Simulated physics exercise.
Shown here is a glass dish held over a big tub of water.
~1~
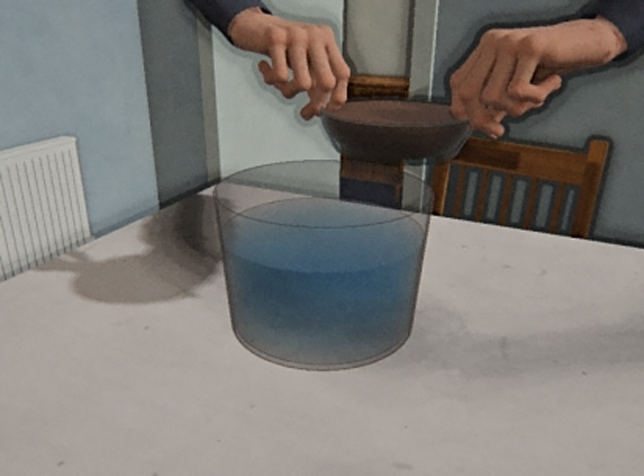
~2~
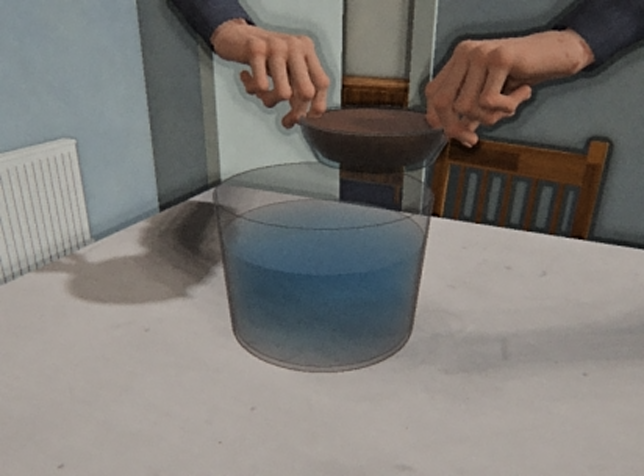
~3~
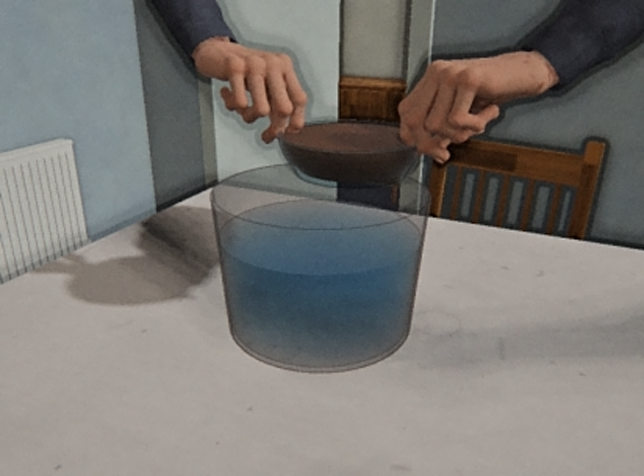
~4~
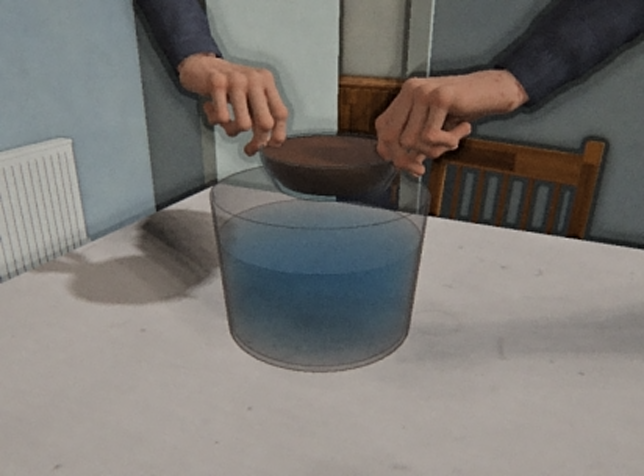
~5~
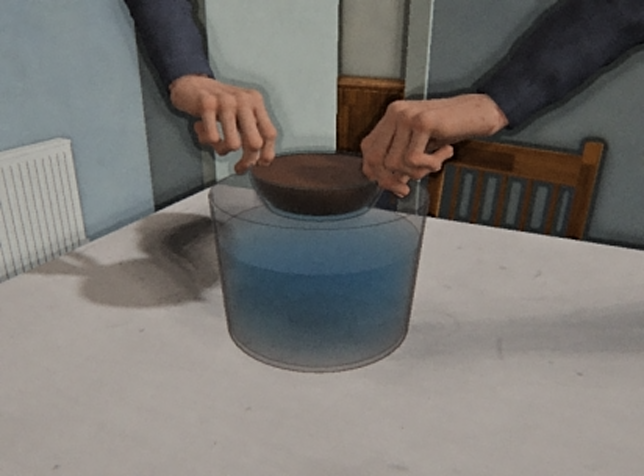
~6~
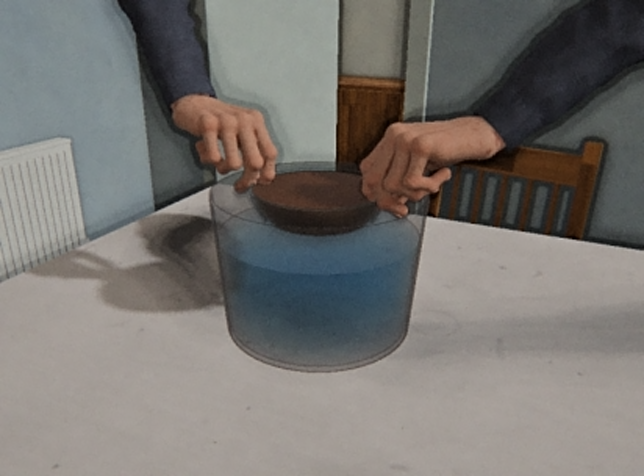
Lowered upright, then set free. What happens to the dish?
You'll see it heads downward once it's free.
Soon after, the dish dips into the water.
Later, water pours in over its rim.
In the end, the dish lies on the bottom.
